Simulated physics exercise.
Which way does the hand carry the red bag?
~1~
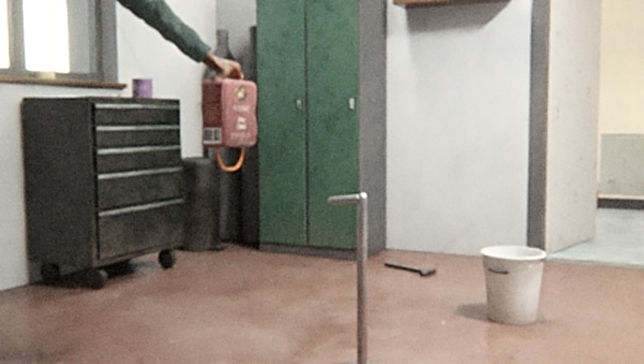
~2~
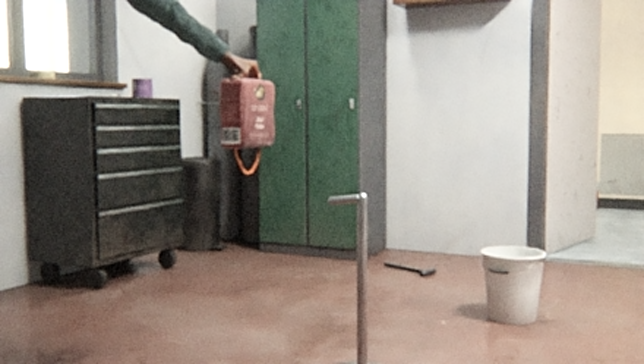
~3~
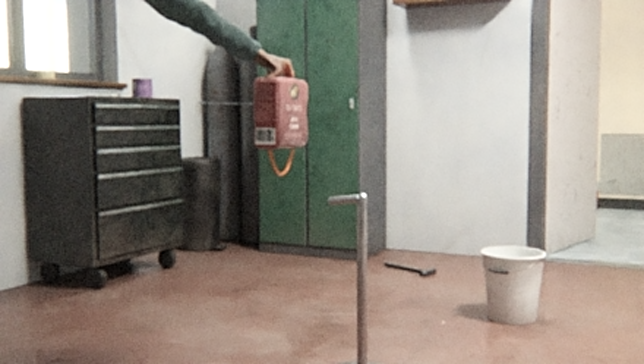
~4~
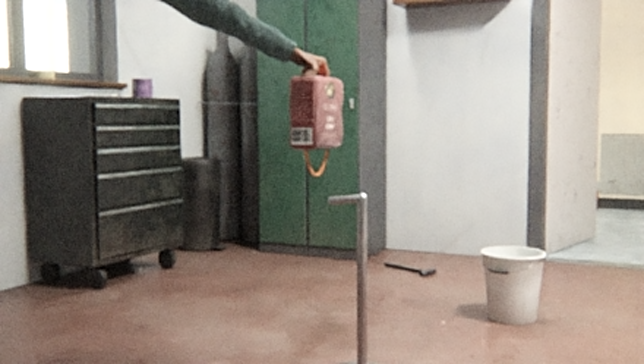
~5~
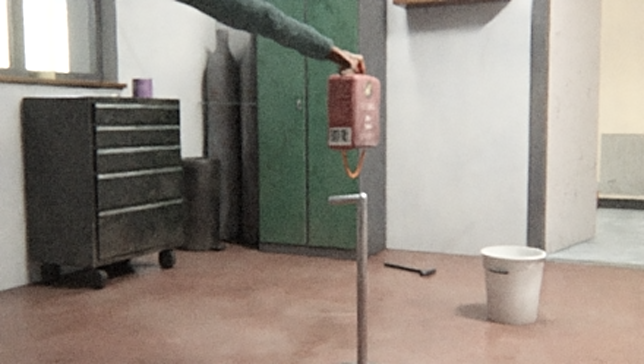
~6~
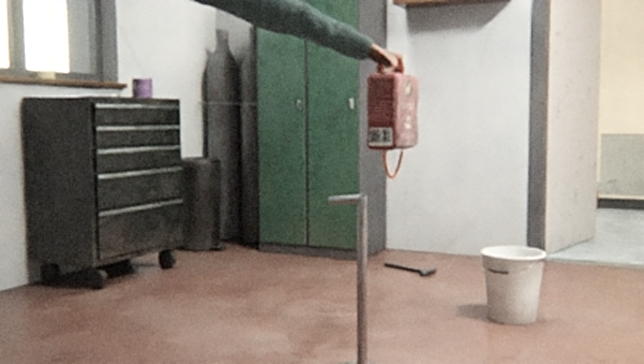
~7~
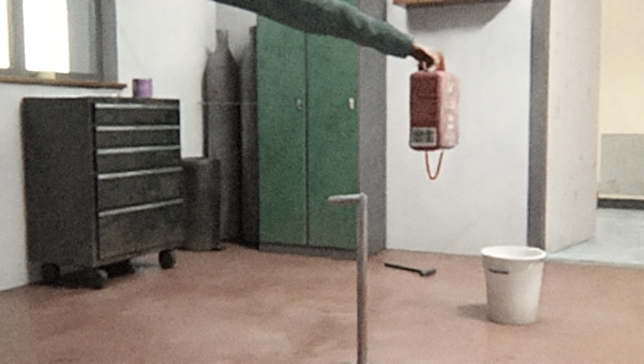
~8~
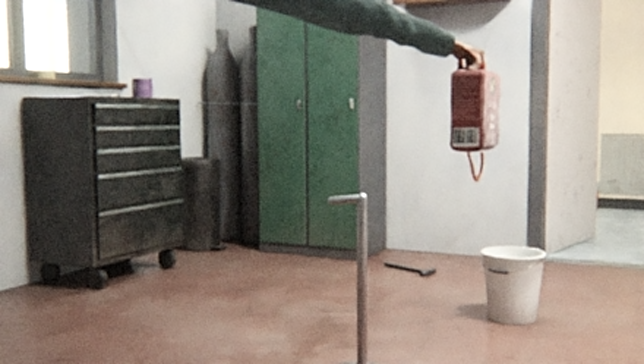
The hand carries the red bag to the right, over the hooked post and beyond it.
A red bag with a dangling loop, held by a hand, moves right past a hooked post.
